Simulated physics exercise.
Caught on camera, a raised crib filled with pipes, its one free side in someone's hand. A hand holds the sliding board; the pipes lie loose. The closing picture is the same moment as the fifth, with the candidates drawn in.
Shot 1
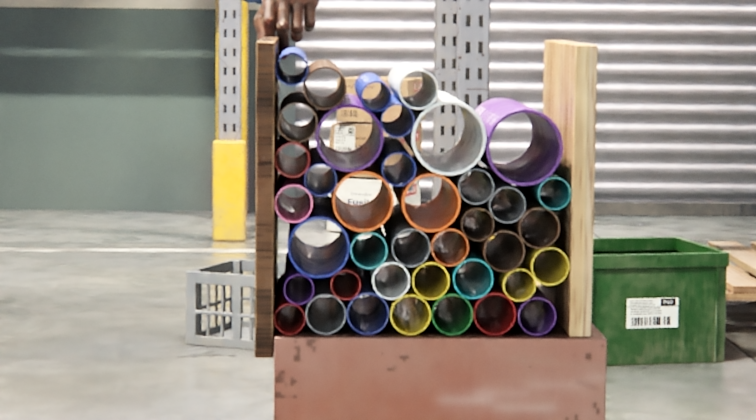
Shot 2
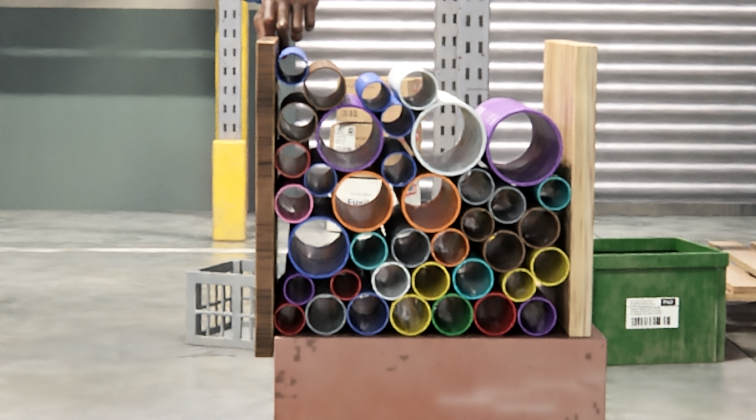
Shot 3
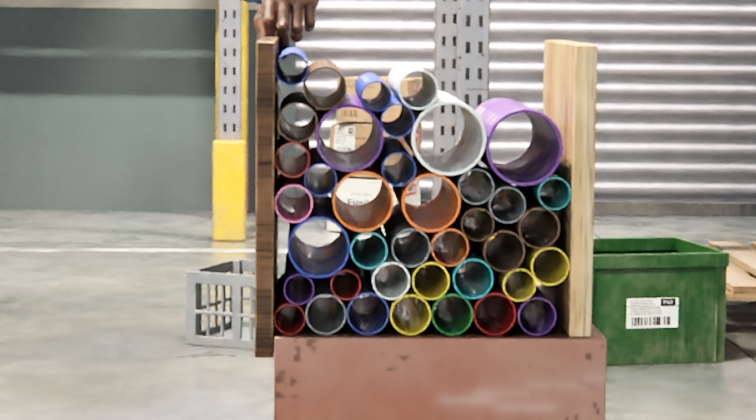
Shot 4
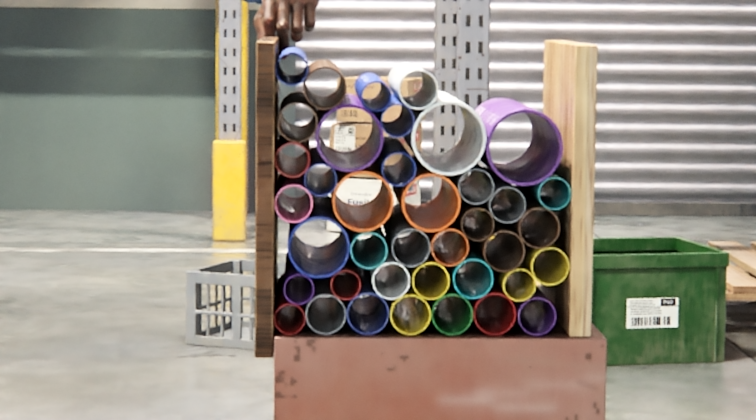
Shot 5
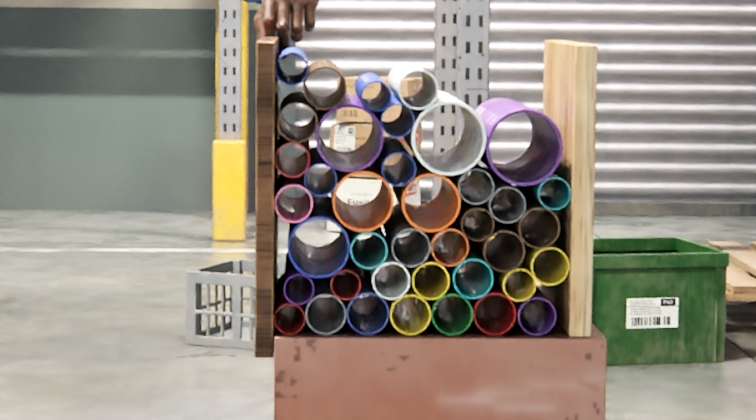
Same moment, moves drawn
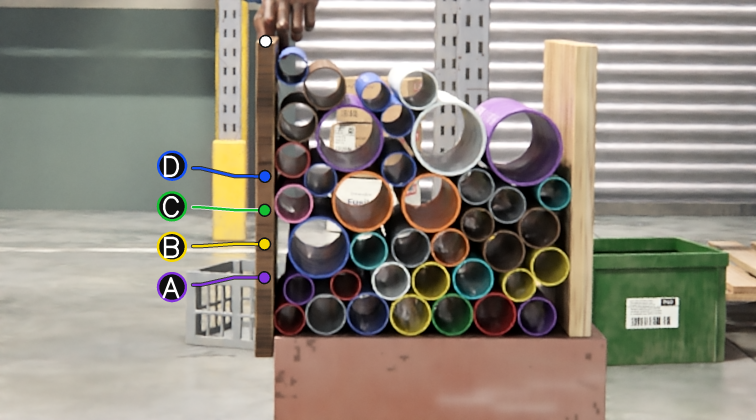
A hand rests on top of the dark wooden board at the left of a raised crib, staying still, while the loosely stacked pipes of many colours and sizes beside it show no visible movement.
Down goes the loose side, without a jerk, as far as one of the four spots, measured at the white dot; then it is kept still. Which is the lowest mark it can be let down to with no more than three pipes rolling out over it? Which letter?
The last mark within the limit is D.
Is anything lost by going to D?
Yes, at D.
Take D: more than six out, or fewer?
At D, fewer than six.
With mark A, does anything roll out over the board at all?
Yes, at A.
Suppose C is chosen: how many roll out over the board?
At C the number is four.
On the marked copy, A at (264, 278); B at (265, 244); C at (265, 210); D at (265, 177); the white dot at (266, 41).
With D. Early on, top of the board (275, 104).
Further on, top of the board (274, 174).
At the end, top of the board (274, 176), one out over the board.
As for the rest, A more than three out over the board; B more than three out over the board; C four out over the board.
